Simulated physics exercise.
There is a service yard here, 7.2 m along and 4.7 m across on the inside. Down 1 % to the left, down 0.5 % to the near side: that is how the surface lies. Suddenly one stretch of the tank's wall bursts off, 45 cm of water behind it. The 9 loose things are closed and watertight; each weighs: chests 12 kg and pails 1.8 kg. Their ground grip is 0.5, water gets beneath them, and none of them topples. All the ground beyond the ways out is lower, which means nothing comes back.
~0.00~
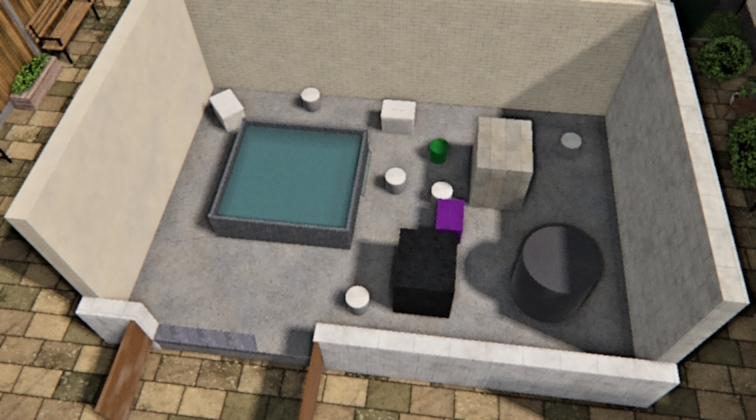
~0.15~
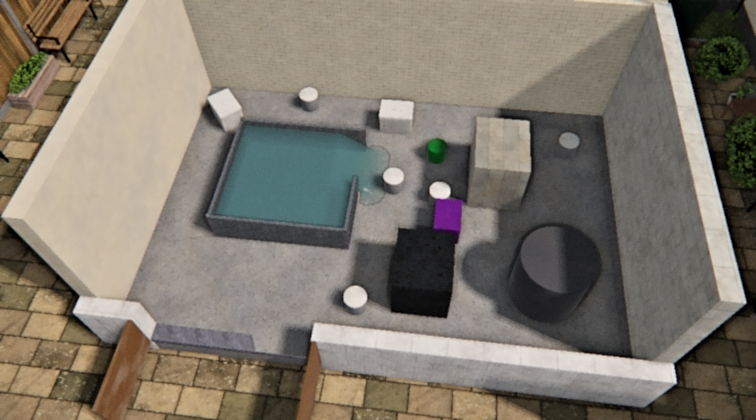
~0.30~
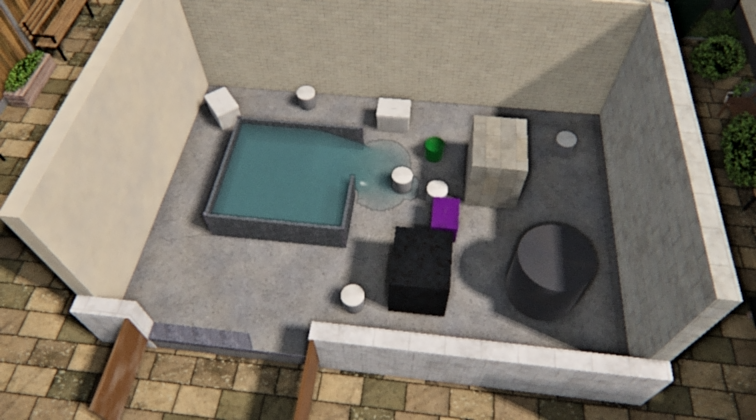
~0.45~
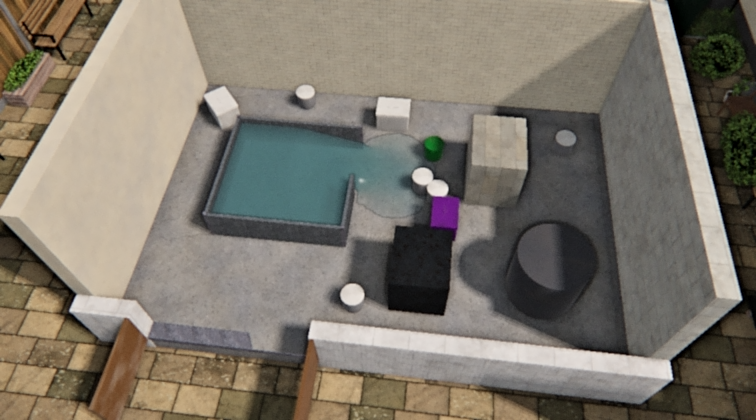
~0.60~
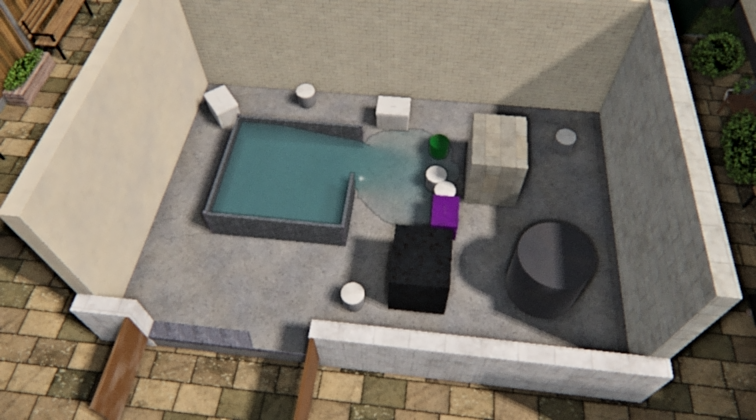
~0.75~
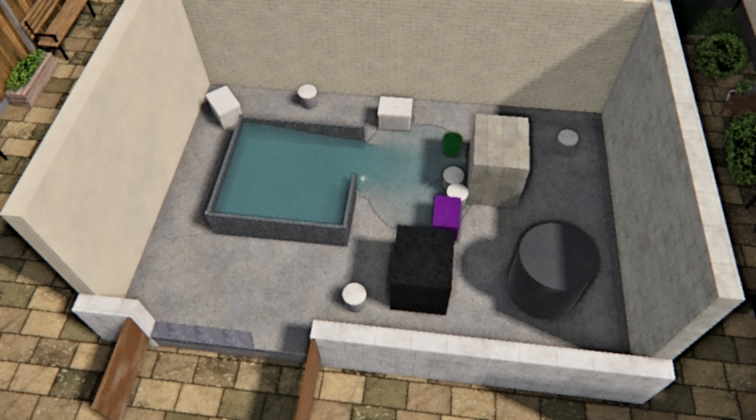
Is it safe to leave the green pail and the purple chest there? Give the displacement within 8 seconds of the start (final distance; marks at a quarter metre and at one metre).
My prediction: The green pail ends a long way off. The purple chest ends a long way off.
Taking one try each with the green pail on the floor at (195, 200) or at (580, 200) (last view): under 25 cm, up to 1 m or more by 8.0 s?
Run one, it remains planted; run two, it gets swept far.
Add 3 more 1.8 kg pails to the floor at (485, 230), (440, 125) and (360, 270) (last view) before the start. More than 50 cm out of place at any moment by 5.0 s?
Lab note - in order: Above threshold / above threshold / below threshold.
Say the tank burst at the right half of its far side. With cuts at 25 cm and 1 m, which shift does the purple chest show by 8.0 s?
Result: Purple chest essentially stationary.
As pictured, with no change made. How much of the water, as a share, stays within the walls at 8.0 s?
Roughly 100 percent.
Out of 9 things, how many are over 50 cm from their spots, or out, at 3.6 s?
I make it 5.
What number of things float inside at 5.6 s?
At that instant the tally stands at 6.
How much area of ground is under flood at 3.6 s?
Roughly 19 m2.
After 1.6 s the green pail is near (531, 112), 1.8 m from its start, aground; the purple chest is near (468, 234), 0.5 m from its start, aground; 0 of 9 are out; 2 afloat.
After 3.6 s the green pail is near (592, 140), 2.5 m from its start, afloat; the purple chest is near (494, 332), 2.0 m from its start, aground; 0 of 9 are out; 4 afloat.
After 5.6 s the green pail is near (580, 243), 2.8 m from its start, afloat; the purple chest is near (494, 333), 2.0 m from its start, afloat; 0 of 9 are out; 6 afloat.
After 8.0 s the green pail is near (577, 327), 3.7 m from its start, afloat; the purple chest is near (395, 316), 1.9 m from its start, aground; 0 of 9 are out; 5 afloat.
